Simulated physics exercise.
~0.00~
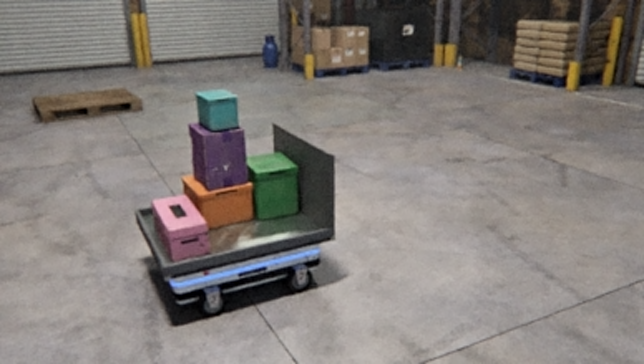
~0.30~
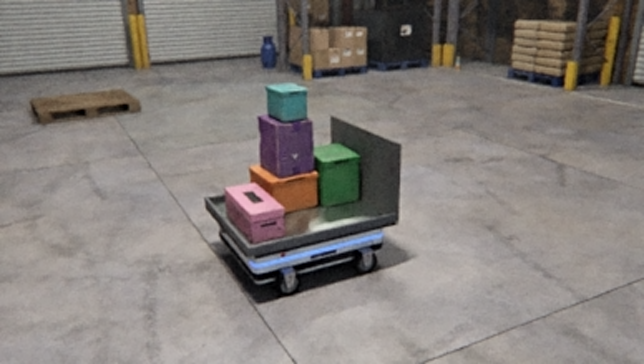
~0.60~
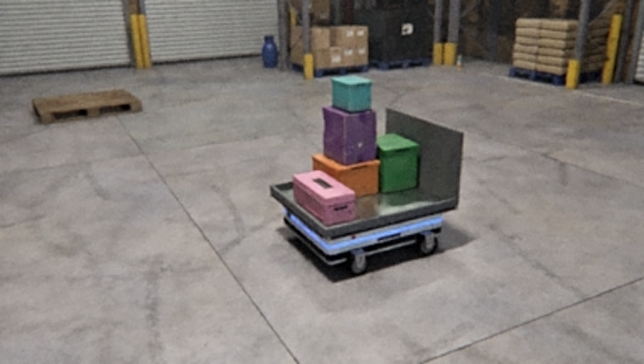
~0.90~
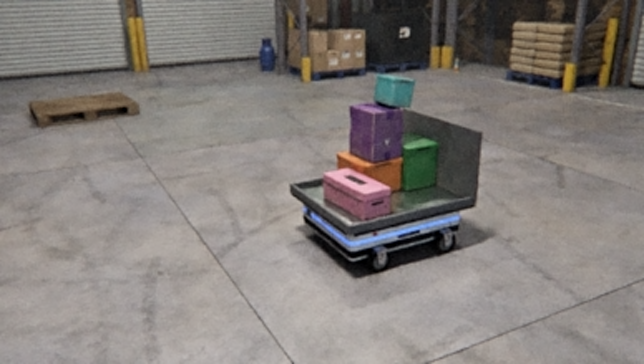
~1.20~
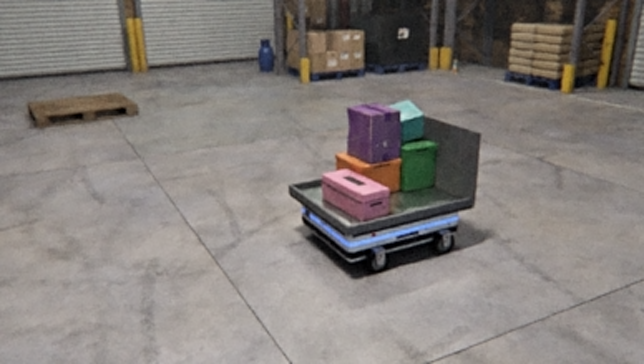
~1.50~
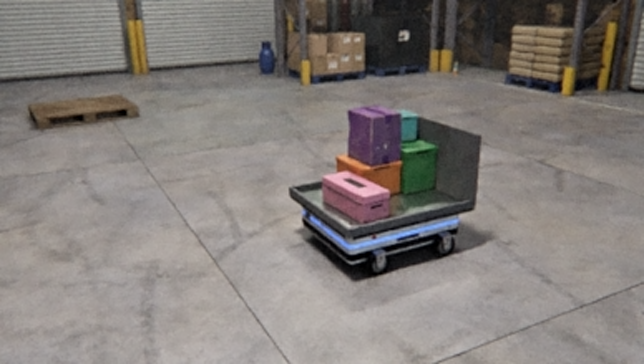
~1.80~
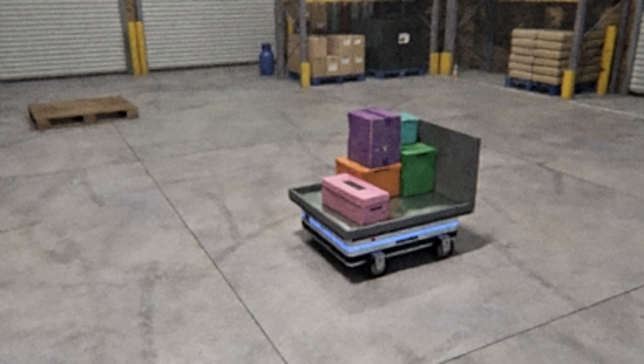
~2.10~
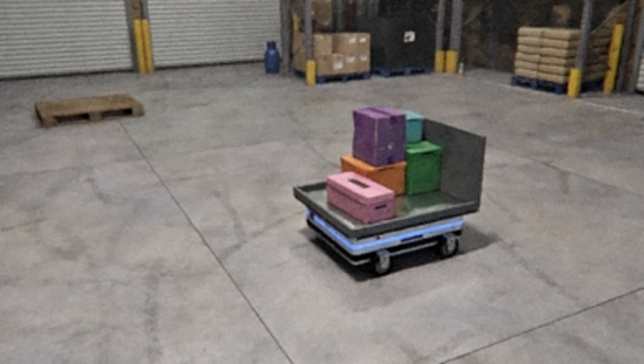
A flat cart carrying five colourful boxes rolls to the right across a warehouse floor and stops, and the turquoise box slides off the top of the purple one, tips and drops onto the green box behind it, where it stays while the others remain in place.
